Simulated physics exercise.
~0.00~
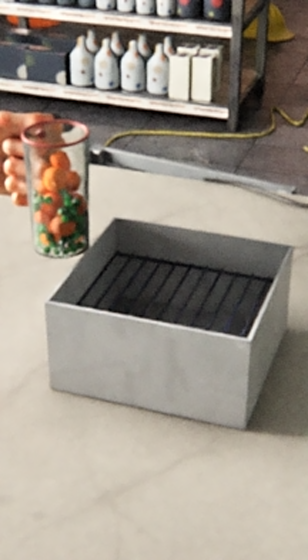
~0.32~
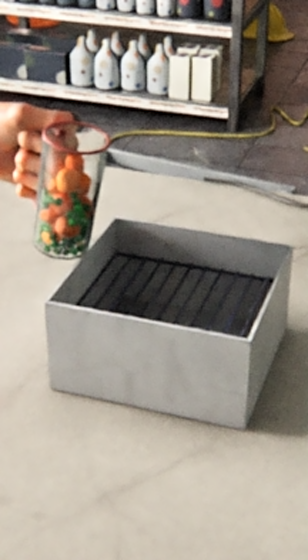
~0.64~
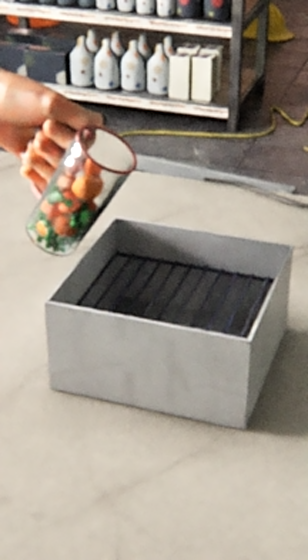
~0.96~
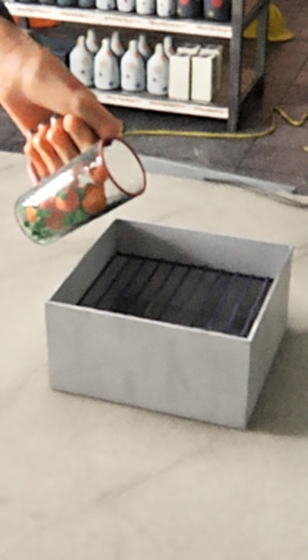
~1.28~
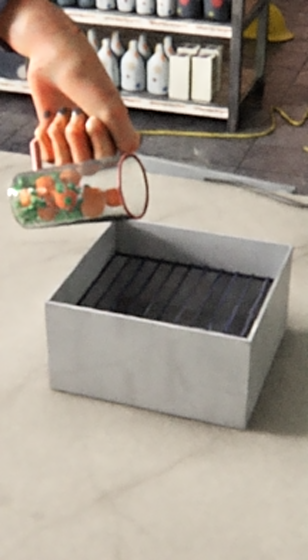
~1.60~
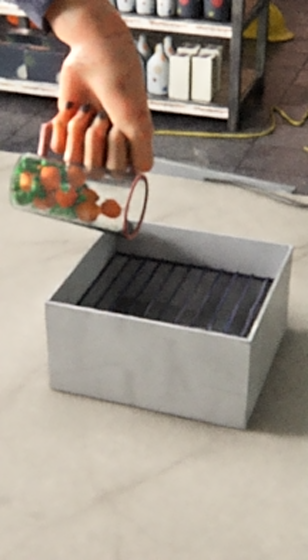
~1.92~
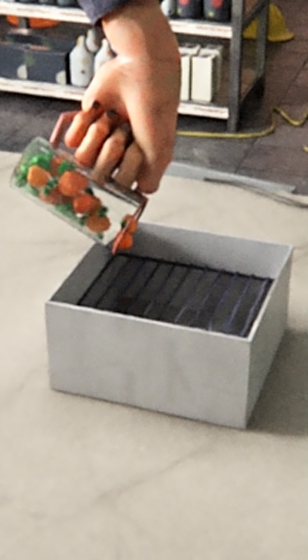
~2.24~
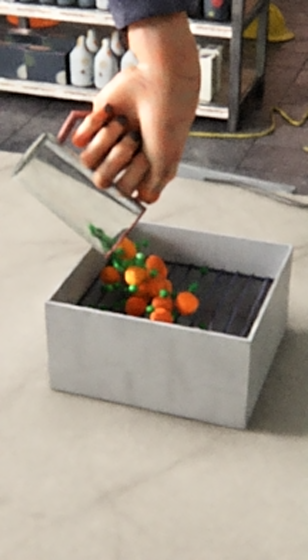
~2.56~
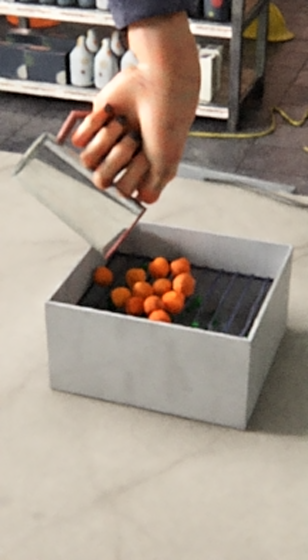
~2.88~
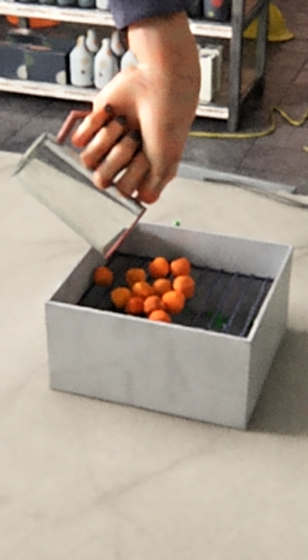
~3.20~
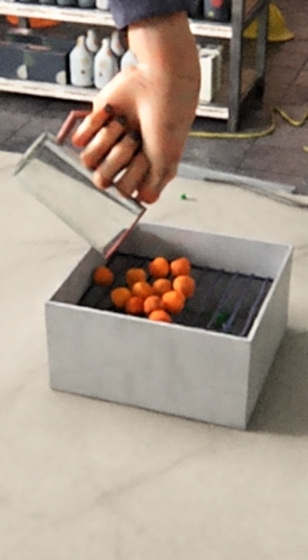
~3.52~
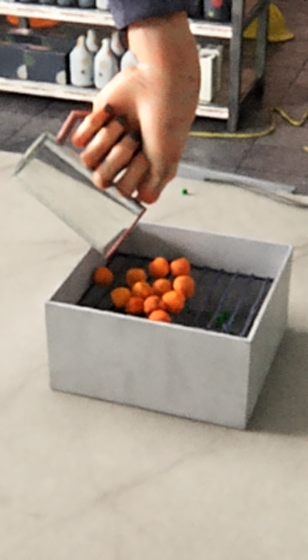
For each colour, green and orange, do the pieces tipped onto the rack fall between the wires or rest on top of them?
The green pieces fall between the wires, apart from a few that end up outside the box. The orange ones all rest on top of the wires.
